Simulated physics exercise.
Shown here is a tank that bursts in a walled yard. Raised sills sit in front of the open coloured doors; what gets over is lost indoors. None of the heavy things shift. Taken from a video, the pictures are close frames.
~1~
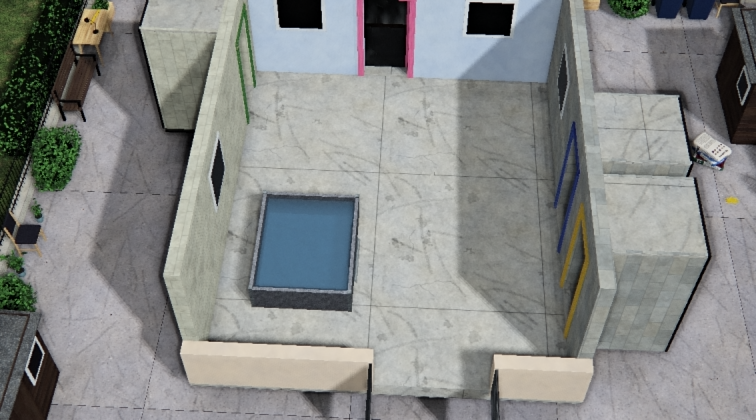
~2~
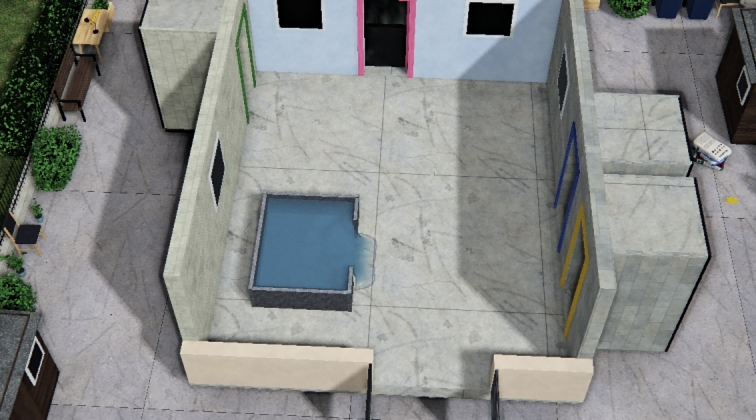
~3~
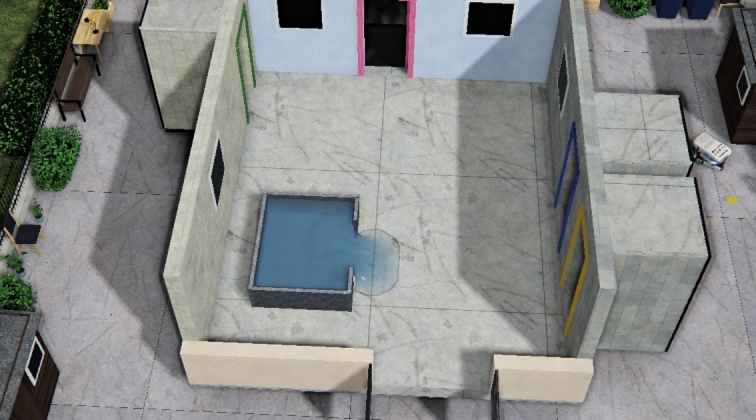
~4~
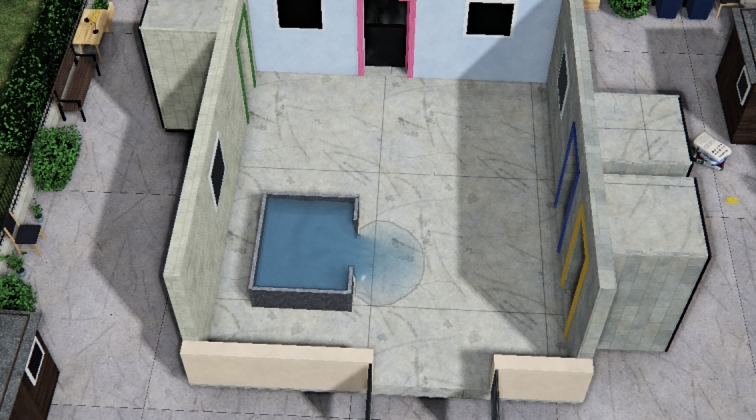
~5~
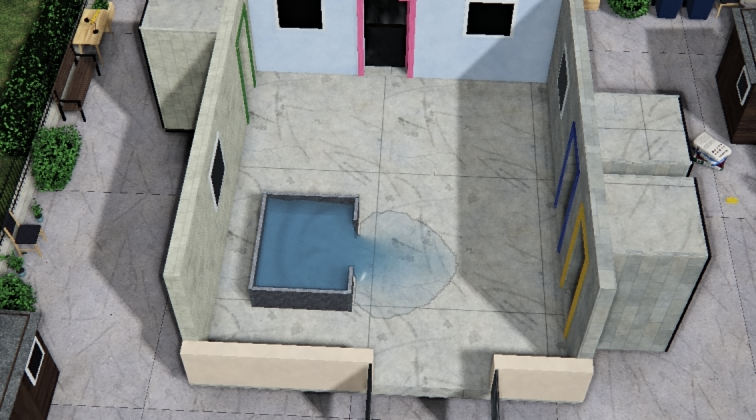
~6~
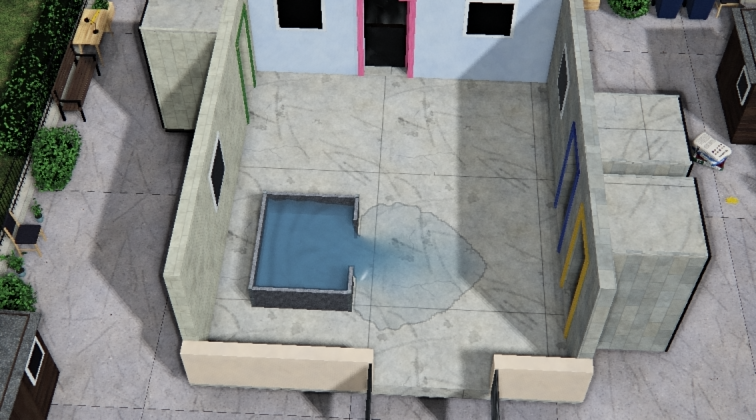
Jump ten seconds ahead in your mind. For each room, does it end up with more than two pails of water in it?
Room by room: The green door: No; the pink door: No; the blue door: No; the yellow door: No.
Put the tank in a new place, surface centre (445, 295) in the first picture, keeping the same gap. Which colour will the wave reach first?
I'd go with the yellow door.
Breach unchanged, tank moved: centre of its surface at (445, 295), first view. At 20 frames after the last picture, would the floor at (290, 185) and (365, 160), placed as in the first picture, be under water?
Unflooded, then unflooded.
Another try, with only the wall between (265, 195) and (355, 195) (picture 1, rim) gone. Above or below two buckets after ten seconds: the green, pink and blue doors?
Green door: Above the limit; pink door: Above the limit; blue door: Below the limit.
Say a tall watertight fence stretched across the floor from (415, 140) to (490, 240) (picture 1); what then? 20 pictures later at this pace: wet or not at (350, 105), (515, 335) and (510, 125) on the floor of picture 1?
Taking the points in order, they are high and dry, inundated and high and dry.
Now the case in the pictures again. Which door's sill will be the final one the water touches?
It's the green door.
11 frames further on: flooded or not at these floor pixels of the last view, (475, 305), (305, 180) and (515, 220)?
Result, in the order given: Wetted / not wetted / wetted.
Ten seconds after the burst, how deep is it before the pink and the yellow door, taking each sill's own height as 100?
Respectively about 90 and 40 per cent.
A moment on, water covers 25 % of the floor; the green door not reached, the pink door not reached, the blue door not reached, the yellow door not reached.
Next, water covers 35 % of the floor; the green door not reached, the pink door not reached, the blue door wet at the sill, nothing in, the yellow door wet at the sill, nothing in.
Then, water covers 40 % of the floor; the green door not reached, the pink door not reached, the blue door wet at the sill, nothing in, the yellow door wet at the sill, nothing in.
Later, water covers 50 % of the floor; the green door not reached, the pink door wet at the sill, nothing in, the blue door wet at the sill, nothing in, the yellow door wet at the sill, nothing in.
In the end, water covers 80 % of the floor; the green door wet at the sill, nothing in, the pink door wet at the sill, nothing in, the blue door wet at the sill, nothing in, the yellow door wet at the sill, nothing in.
